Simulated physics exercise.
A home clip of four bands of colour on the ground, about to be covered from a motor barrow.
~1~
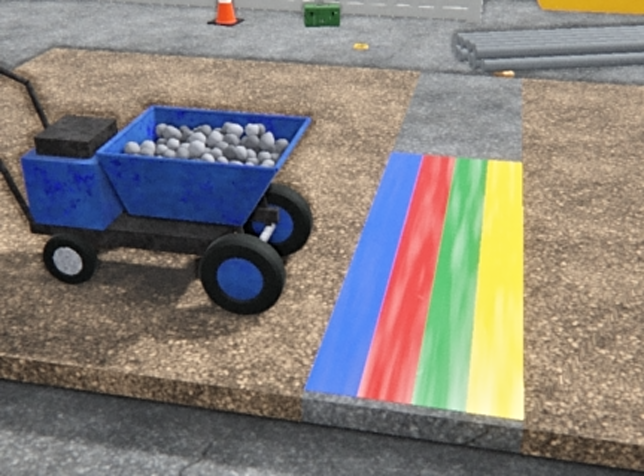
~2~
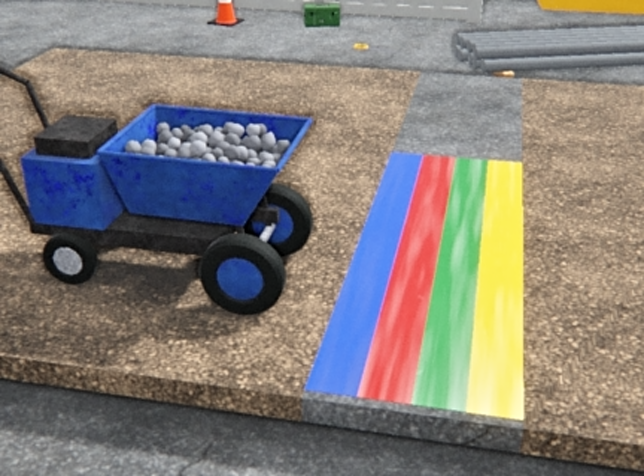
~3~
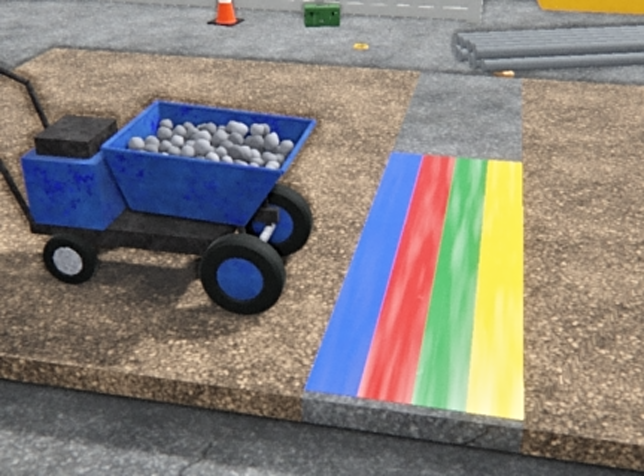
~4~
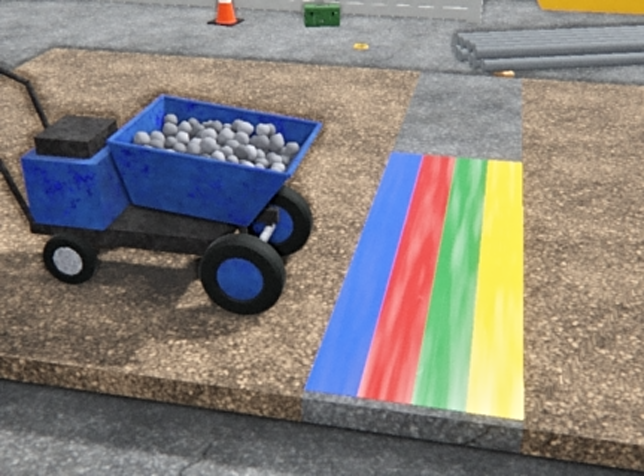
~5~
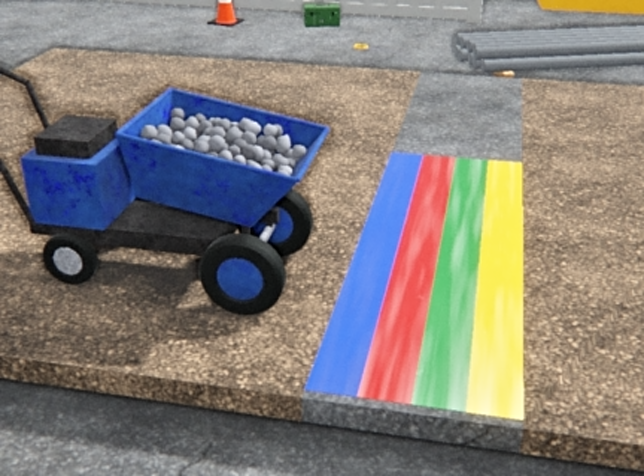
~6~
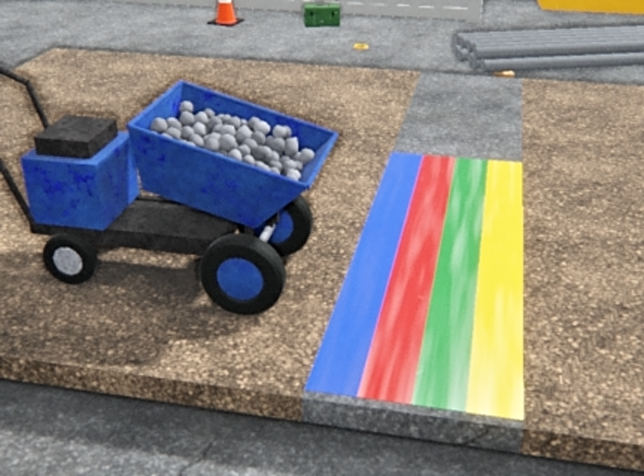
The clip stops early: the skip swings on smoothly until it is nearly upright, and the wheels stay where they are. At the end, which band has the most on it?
The red one gets the largest share.
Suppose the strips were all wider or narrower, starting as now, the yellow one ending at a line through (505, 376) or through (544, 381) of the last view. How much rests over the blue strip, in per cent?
Roughly 10 per cent, and 10 per cent.
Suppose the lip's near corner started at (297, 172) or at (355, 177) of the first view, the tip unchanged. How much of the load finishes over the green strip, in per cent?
About 30 and 30 per cent.
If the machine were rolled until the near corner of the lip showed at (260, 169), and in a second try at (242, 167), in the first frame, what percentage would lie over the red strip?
Near 30 % and 30 %.
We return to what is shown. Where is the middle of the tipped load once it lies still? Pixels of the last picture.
Roughly at (419, 295).
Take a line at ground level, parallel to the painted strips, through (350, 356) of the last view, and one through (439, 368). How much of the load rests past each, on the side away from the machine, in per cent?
The first gives 80 %, the second 20 %.
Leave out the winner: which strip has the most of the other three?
It is the strip in green.
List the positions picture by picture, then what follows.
The first picture shows lip of the skip at (275, 170), level; top of the load at (205, 154), round cobbles; blue strip at (344, 351); red strip at (394, 358); green strip at (445, 364); yellow strip at (497, 371).
The second picture shows lip of the skip at (277, 171), level; top of the load at (206, 154).
The third picture shows lip of the skip at (281, 173), tipped barely; top of the load at (203, 138).
The fourth picture shows lip of the skip at (288, 176), tipped a little; top of the load at (193, 149).
The fifth picture shows lip of the skip at (297, 181), tipped a little; top of the load at (200, 145).
The sixth picture shows lip of the skip at (307, 187), tipped clearly; top of the load at (199, 131); blue strip at (344, 351); red strip at (394, 358); green strip at (445, 364); yellow strip at (497, 371).
Soon, skip tipped steeply; all in the skip.
A while on, skip tipped steeply; most in the skip; a stray few over the blue strip; a small part over the red strip; a stray few over the green strip.
Towards the end, skip tipped right over; about a third in the skip; a small part over the blue strip; about a third over the red strip; about a quarter over the green strip; a small part over the yellow strip; a stray few off the paint.
Finally, skip tipped right over; about a quarter in the skip; a small part over the blue strip; about a third over the red strip; about a quarter over the green strip; a small part over the yellow strip; a stray few off the paint.
